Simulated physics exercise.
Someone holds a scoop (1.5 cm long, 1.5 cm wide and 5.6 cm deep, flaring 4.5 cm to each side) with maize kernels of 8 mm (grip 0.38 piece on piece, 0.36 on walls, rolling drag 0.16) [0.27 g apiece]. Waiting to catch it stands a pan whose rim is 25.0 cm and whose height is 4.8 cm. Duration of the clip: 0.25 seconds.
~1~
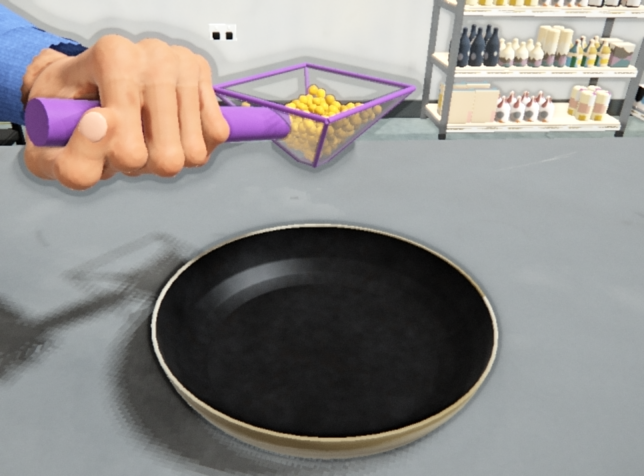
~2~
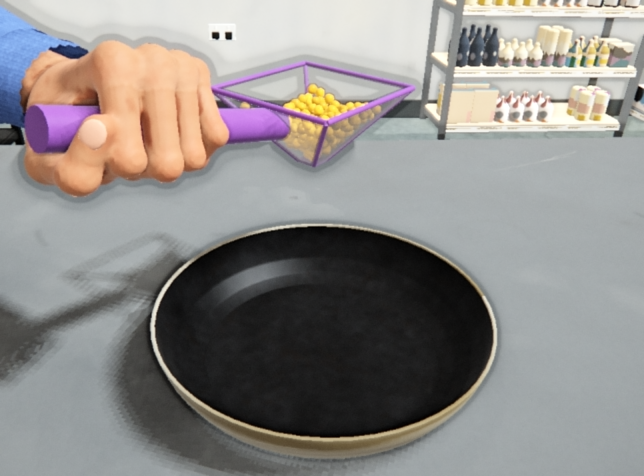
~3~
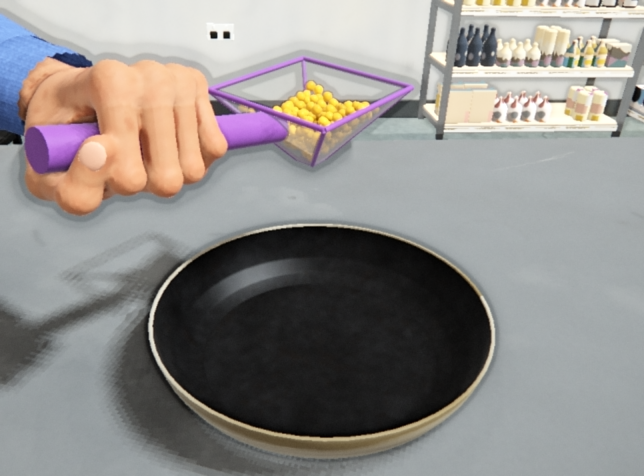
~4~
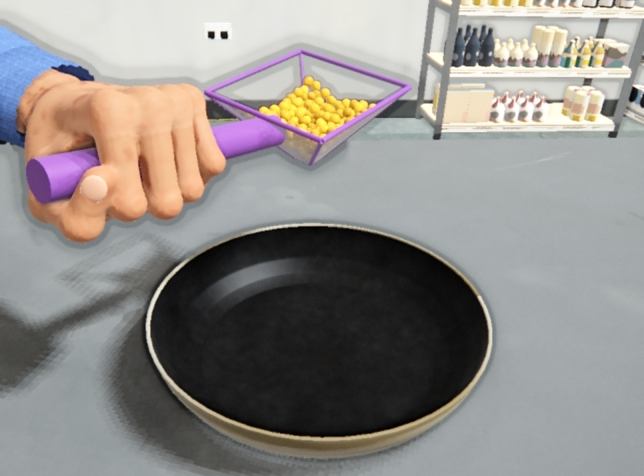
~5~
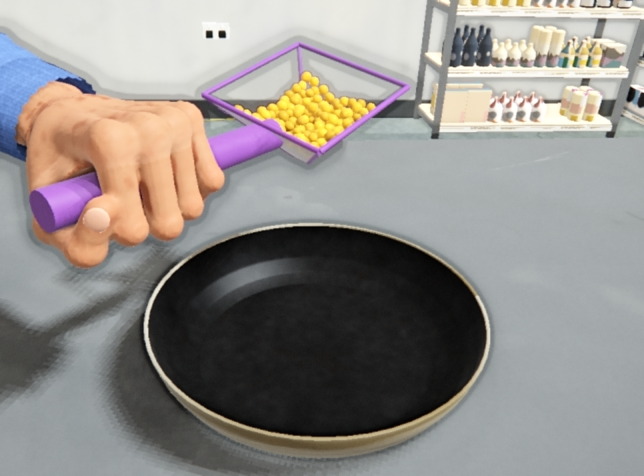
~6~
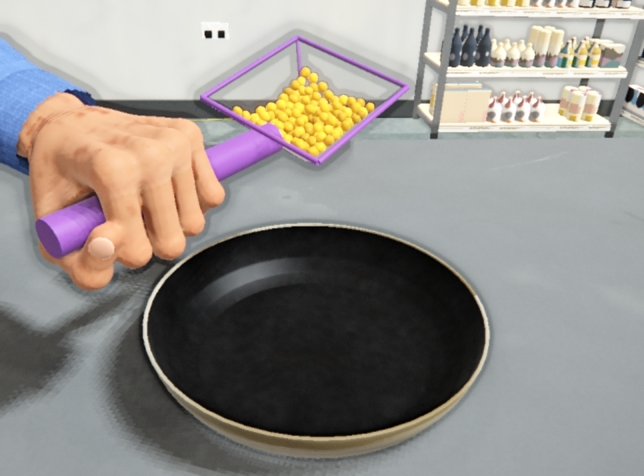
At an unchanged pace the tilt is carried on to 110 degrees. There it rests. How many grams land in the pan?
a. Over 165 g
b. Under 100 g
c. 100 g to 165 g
Under 100 g.
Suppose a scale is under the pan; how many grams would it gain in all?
That adds up to roughly 60 grams.
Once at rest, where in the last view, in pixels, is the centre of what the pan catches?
Close to pixel (320, 372) of the final picture.
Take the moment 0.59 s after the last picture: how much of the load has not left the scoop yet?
55 % of the load.
Then, 0.32 s after the last picture, tilt 54 degrees; 0 g in the pan, scoop holds 100 %.
Then, 0.59 s after the last picture, tilt 82 degrees; 12 g in the pan, scoop holds 55 %.
Then, 0.83 s after the last picture, tilt 107 degrees; 57 g in the pan, scoop holds 0 %.
Then, 1.07 s after the last picture, tilt 110 degrees; 57 g in the pan, scoop holds 0 %.
In the end, 57 g in the pan, scoop holds 0 %.
